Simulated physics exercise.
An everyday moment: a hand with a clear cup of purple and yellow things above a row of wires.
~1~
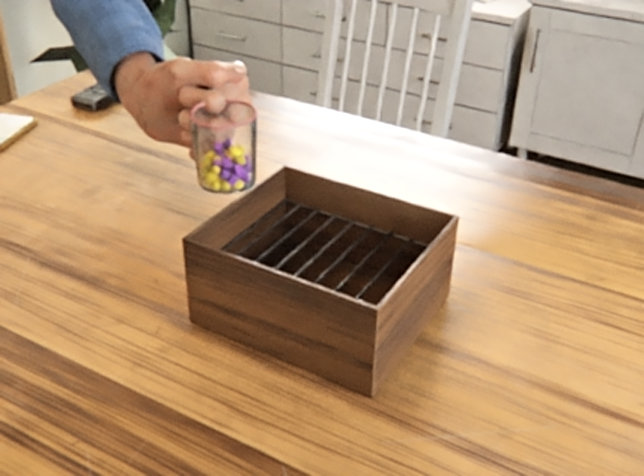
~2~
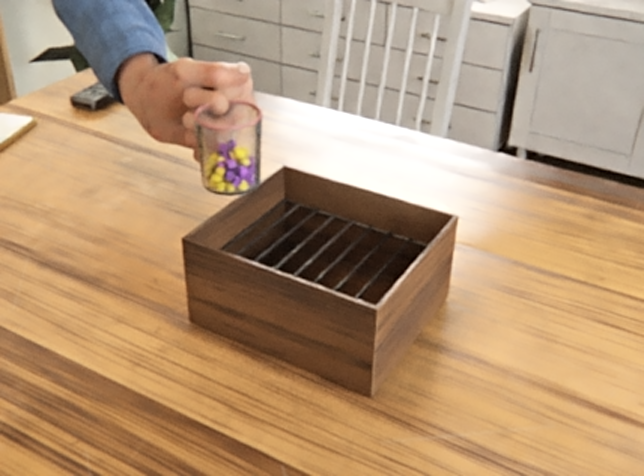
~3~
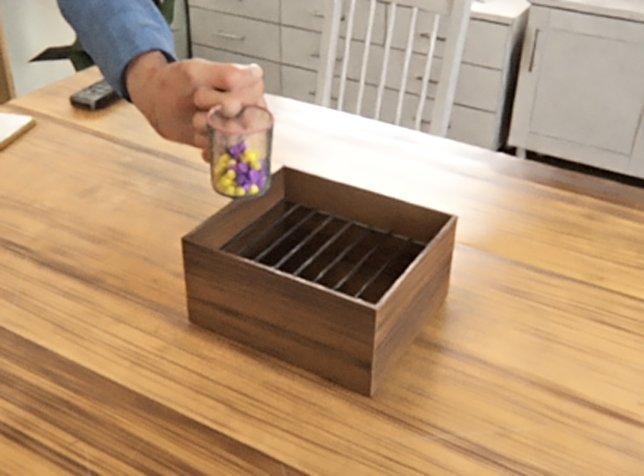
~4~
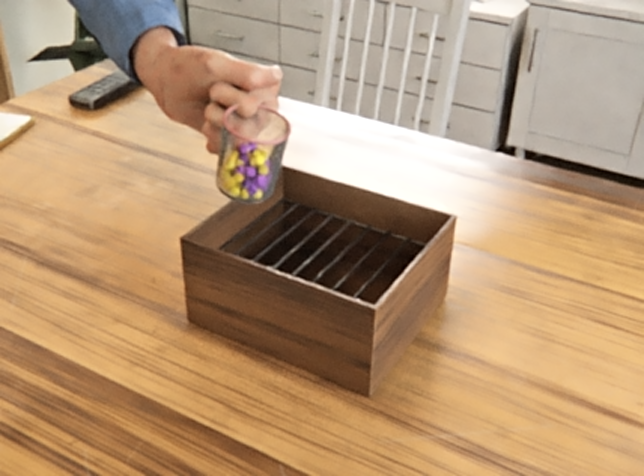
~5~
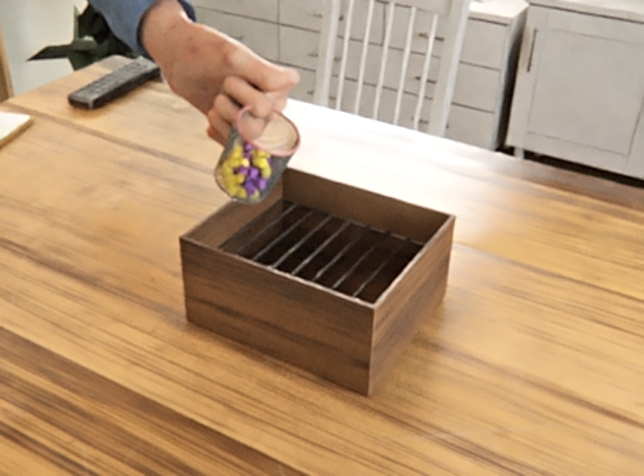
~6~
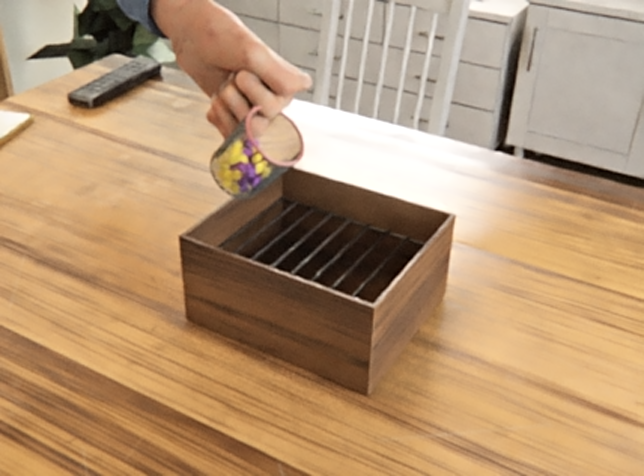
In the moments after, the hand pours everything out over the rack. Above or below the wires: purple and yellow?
Purple: They fall between the wires. Yellow: They fall between the wires.
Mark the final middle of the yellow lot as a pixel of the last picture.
Close to (338, 304).
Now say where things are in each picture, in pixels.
In the first picture, cup at (225, 147), upright; rack at (375, 280), 10 wires across; purple dice-shaped beads at (234, 170), narrower than the gaps; yellow wooden balls at (224, 167), narrower than the gaps.
In the second picture, cup at (230, 148), upright; yellow ones at (228, 168).
In the third picture, cup at (241, 152), tipped 2°; purple ones at (248, 174).
In the fourth picture, cup at (251, 155), tipped 14°; yellow ones at (244, 173).
In the fifth picture, cup at (255, 156), tipped 28°; purple ones at (253, 176).
In the sixth picture, cup at (255, 155), tipped 42°; rack at (371, 278); purple ones at (248, 172); yellow ones at (241, 165).
Then, 0.23 s past the last view, purple ones, all in the cup; yellow ones, all in the cup.
Then, 0.53 s past the last view, purple ones, all in the cup; yellow ones, all in the cup.
Then, 0.85 s past the last view, purple ones, most in the cup, about a quarter on or over the wires; yellow ones, most in the cup, about a quarter on or over the wires, a stray few under the rack.
Finally, purple ones, all under the rack; yellow ones, all under the rack.
